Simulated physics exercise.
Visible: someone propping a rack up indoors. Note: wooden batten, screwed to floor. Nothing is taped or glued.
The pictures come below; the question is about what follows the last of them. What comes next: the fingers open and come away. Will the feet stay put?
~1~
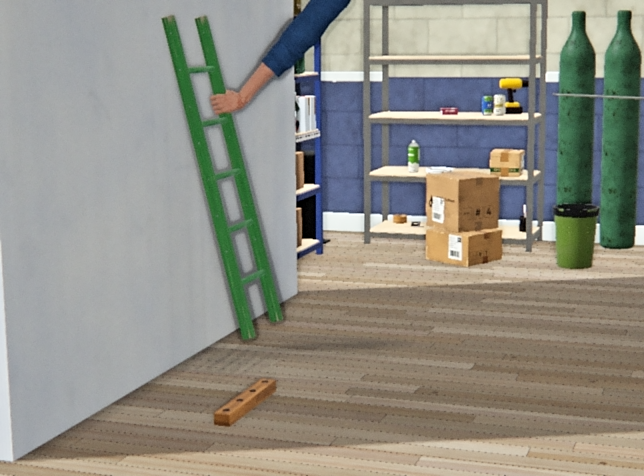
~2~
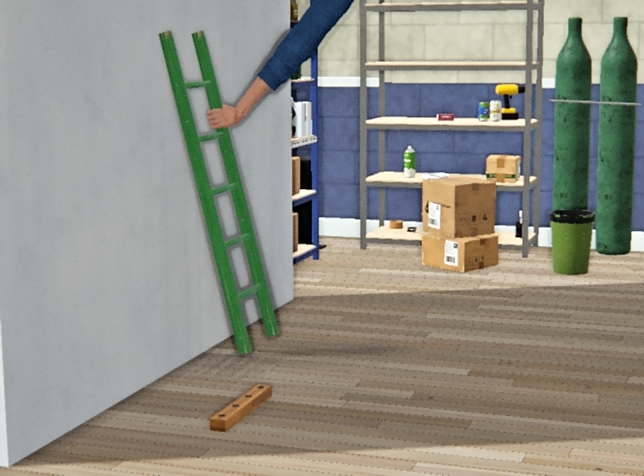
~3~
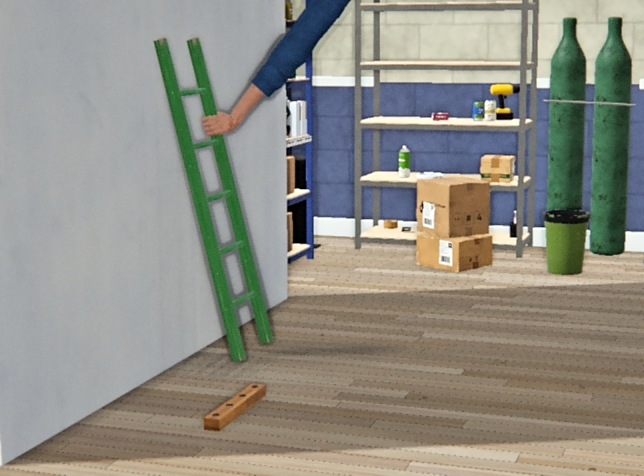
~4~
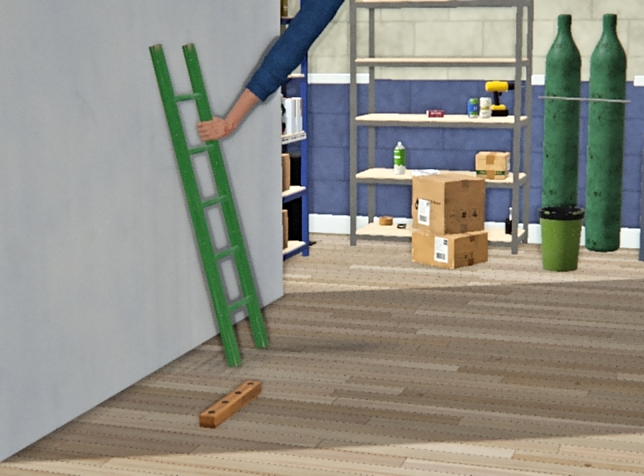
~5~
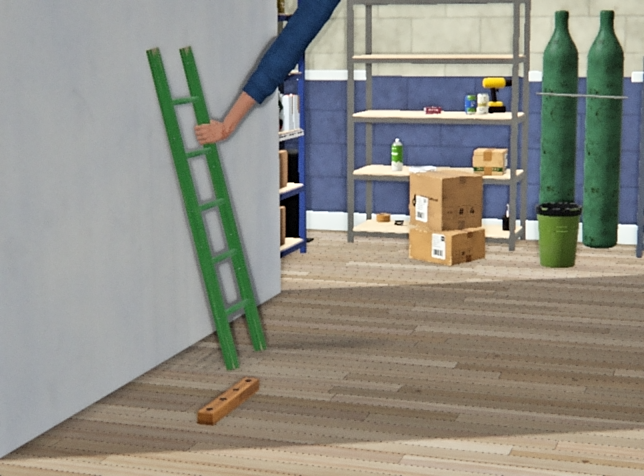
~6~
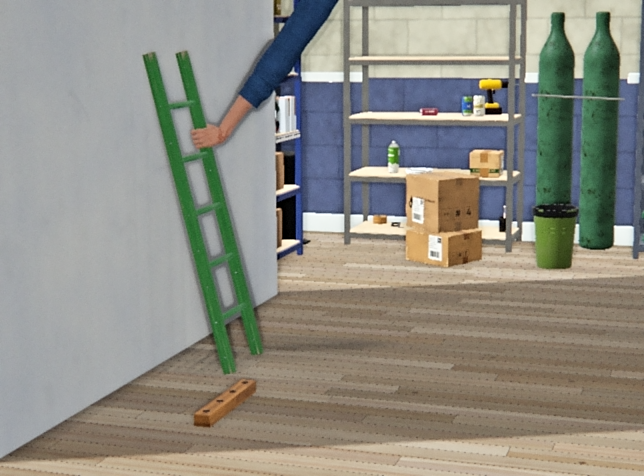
Yes.
Then, 0.26 s after the last picture, green rack at rest near (205, 210).
At rest, the green rack stays up, near (205, 210).
